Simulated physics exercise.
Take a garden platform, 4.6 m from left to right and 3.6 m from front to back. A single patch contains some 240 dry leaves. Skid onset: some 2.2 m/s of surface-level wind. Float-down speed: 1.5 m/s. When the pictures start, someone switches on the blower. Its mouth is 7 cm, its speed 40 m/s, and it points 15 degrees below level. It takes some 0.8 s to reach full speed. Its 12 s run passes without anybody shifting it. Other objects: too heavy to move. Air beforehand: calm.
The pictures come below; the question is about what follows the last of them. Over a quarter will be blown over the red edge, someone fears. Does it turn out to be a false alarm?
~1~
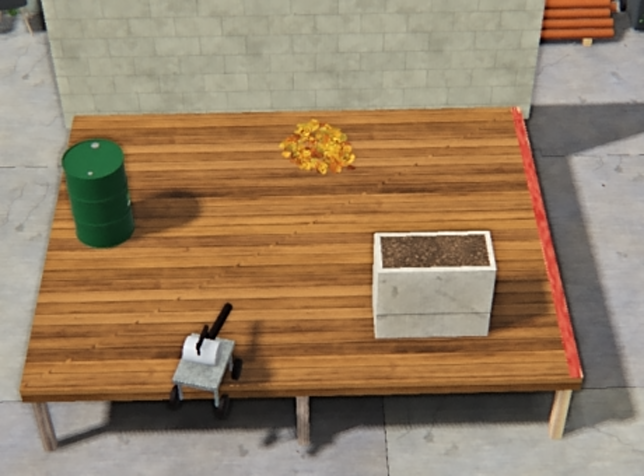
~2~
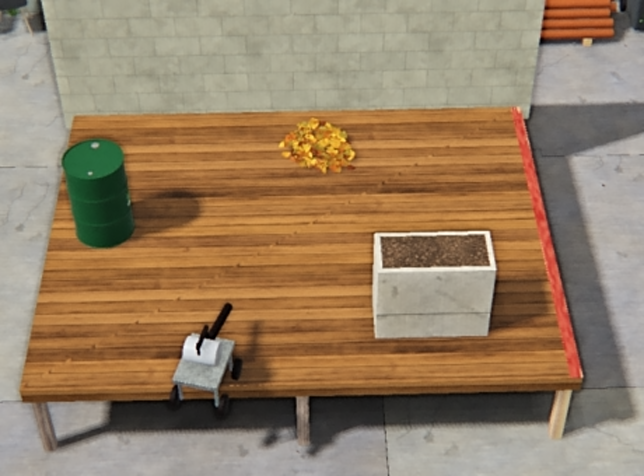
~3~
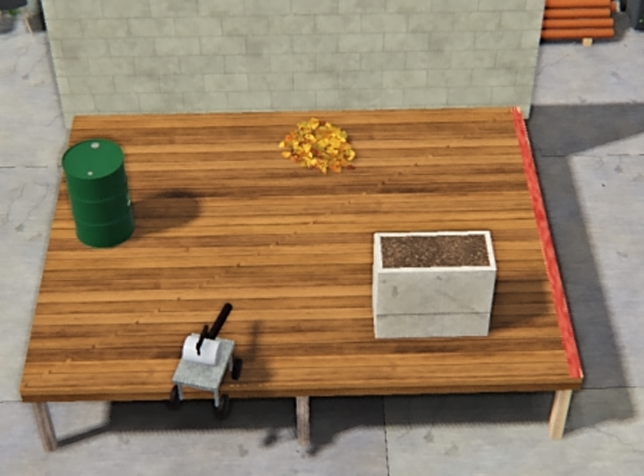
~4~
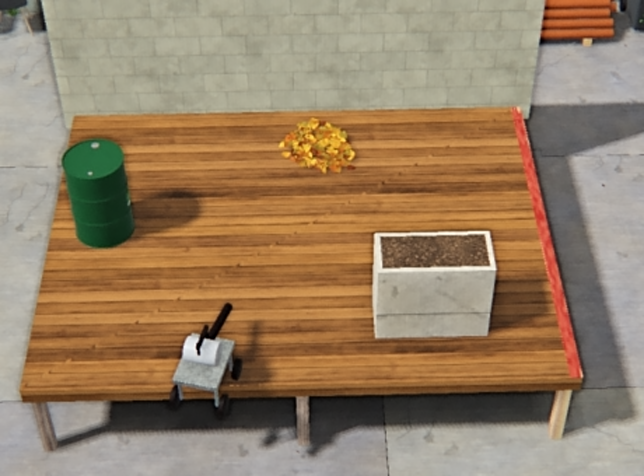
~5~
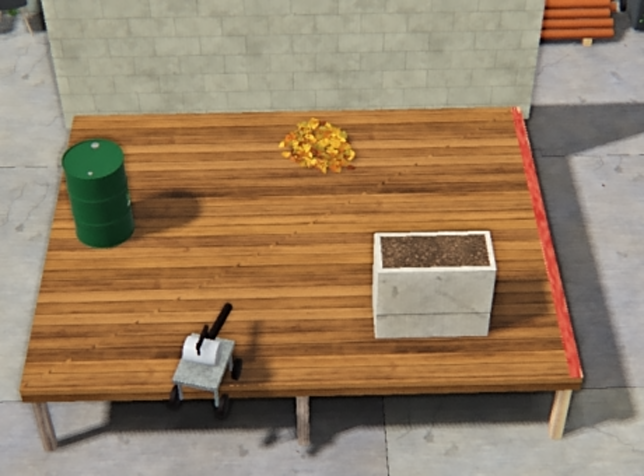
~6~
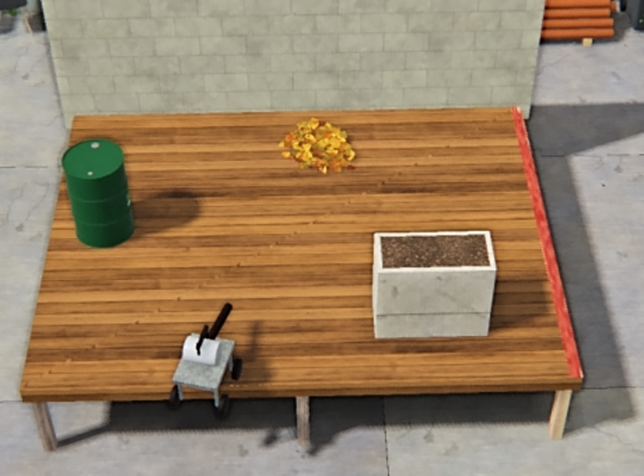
That edge gets more than a quarter.
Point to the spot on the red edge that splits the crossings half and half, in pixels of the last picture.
I'd point to somewhere near (521, 109).
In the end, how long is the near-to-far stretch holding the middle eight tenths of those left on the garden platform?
Around 0.0 m.
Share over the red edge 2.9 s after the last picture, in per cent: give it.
I'd say somewhere near 15 %.
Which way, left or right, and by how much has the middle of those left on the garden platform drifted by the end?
Shift: Toward the right-hand side, approx. 1.6 m.
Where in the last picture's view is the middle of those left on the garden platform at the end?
Around (482, 107).
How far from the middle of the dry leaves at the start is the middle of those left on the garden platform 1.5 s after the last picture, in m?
Roughly 1.0 m.
Then, 1.5 s after the last picture, 6 % are over the red edge; the middle of those still in play is near (400, 110); 1 % have settled or left.
Then, 2.9 s after the last picture, 16 % are over the red edge; the middle of those still in play is near (440, 109); 14 % have settled or left.
Then, 5.7 s after the last picture, 40 % are over the red edge; the middle of those still in play is near (469, 108); 45 % have settled or left.
Then, 11.1 s after the last picture, at the end, 67 % are over the red edge; the middle of those still in play is near (482, 107).
